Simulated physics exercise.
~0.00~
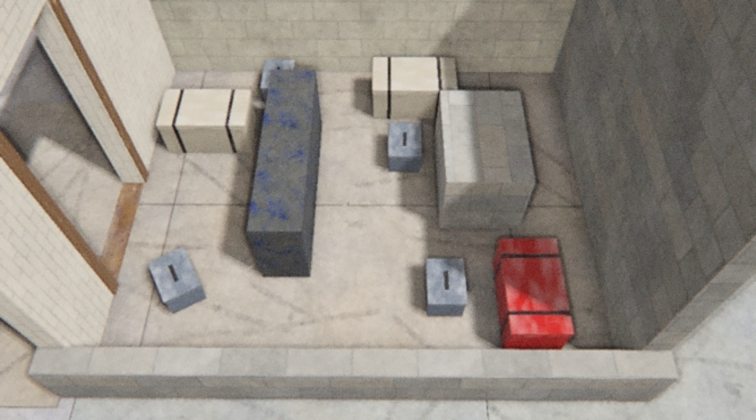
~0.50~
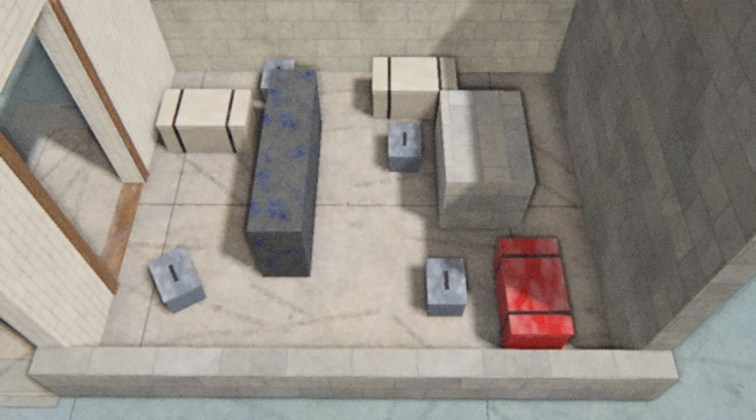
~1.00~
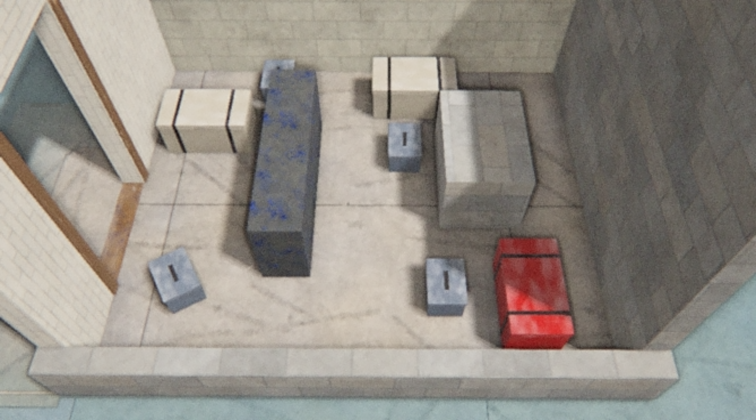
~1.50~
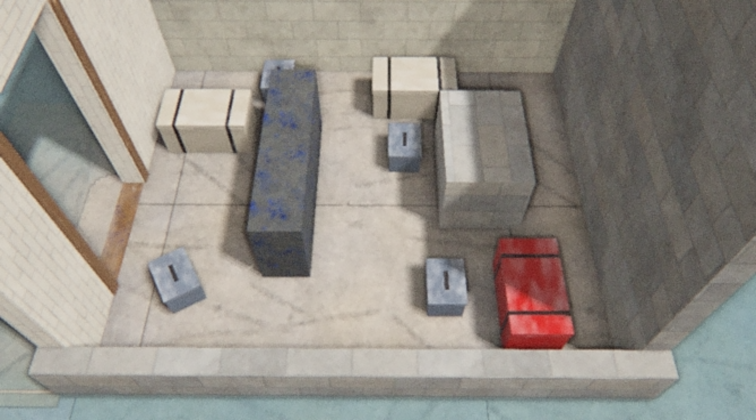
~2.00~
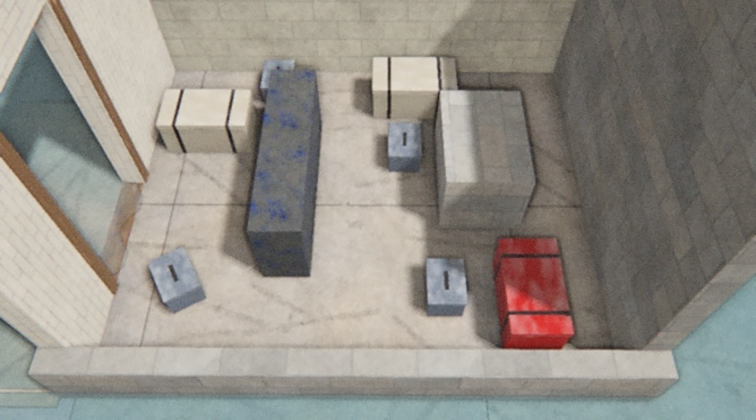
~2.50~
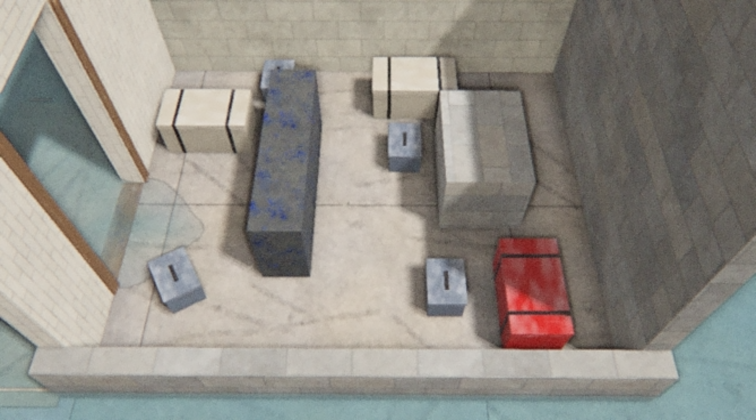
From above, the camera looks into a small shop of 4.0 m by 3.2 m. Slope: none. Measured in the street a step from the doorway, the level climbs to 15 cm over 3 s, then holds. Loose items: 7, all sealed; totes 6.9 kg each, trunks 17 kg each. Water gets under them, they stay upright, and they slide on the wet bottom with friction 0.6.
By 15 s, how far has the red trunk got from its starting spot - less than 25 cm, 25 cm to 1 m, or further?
It has gone further than 1 m.
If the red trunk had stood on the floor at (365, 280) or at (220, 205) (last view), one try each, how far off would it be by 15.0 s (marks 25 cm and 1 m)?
Taking them in order, it keeps its spot and then it edges a short distance.
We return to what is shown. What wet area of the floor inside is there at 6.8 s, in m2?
At that time the wet patch spans about 7.5 m2.
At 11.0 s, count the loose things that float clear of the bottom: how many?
At that time the total is 4.
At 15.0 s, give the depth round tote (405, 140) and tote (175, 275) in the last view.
About 6 and 11 cm.
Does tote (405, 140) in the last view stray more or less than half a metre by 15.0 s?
It is below that.
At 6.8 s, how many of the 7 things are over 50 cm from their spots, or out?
Answer: 1.
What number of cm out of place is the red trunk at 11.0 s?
About 50 cm.
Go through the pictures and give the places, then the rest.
The first picture shows the red trunk at (535, 284), on the bottom; 0.0 m2 under water; 0 of 7 have shifted.
The second picture shows the red trunk at (535, 284) rests on the ground; water covers 0.0 m2; 0 of 7 have shifted.
The third picture shows the red trunk at (535, 284) rests on the ground; 0.0 m2 under water; 0 of 7 have shifted.
The fourth picture shows the red trunk at (535, 284) rests on the ground; 0.0 m2 under water; 0 of 7 have shifted.
The fifth picture shows the red trunk at (535, 284) rests on the ground; 0.0 m2 under water; 0 of 7 have shifted.
The sixth picture shows the red trunk at (535, 284), on the bottom; 0.4 m2 under water; 0 of 7 have shifted.
After 3.5 s the red trunk is near (535, 284), 0.0 m from its start, aground; 0 afloat.
After 6.8 s the red trunk is near (535, 284), 0.0 m from its start, aground; 2 afloat.
After 11.0 s the red trunk is near (585, 252), 0.5 m from its start, afloat; 4 afloat.
After 15.0 s the red trunk is near (543, 115), 1.7 m from its start, afloat; 7 afloat.
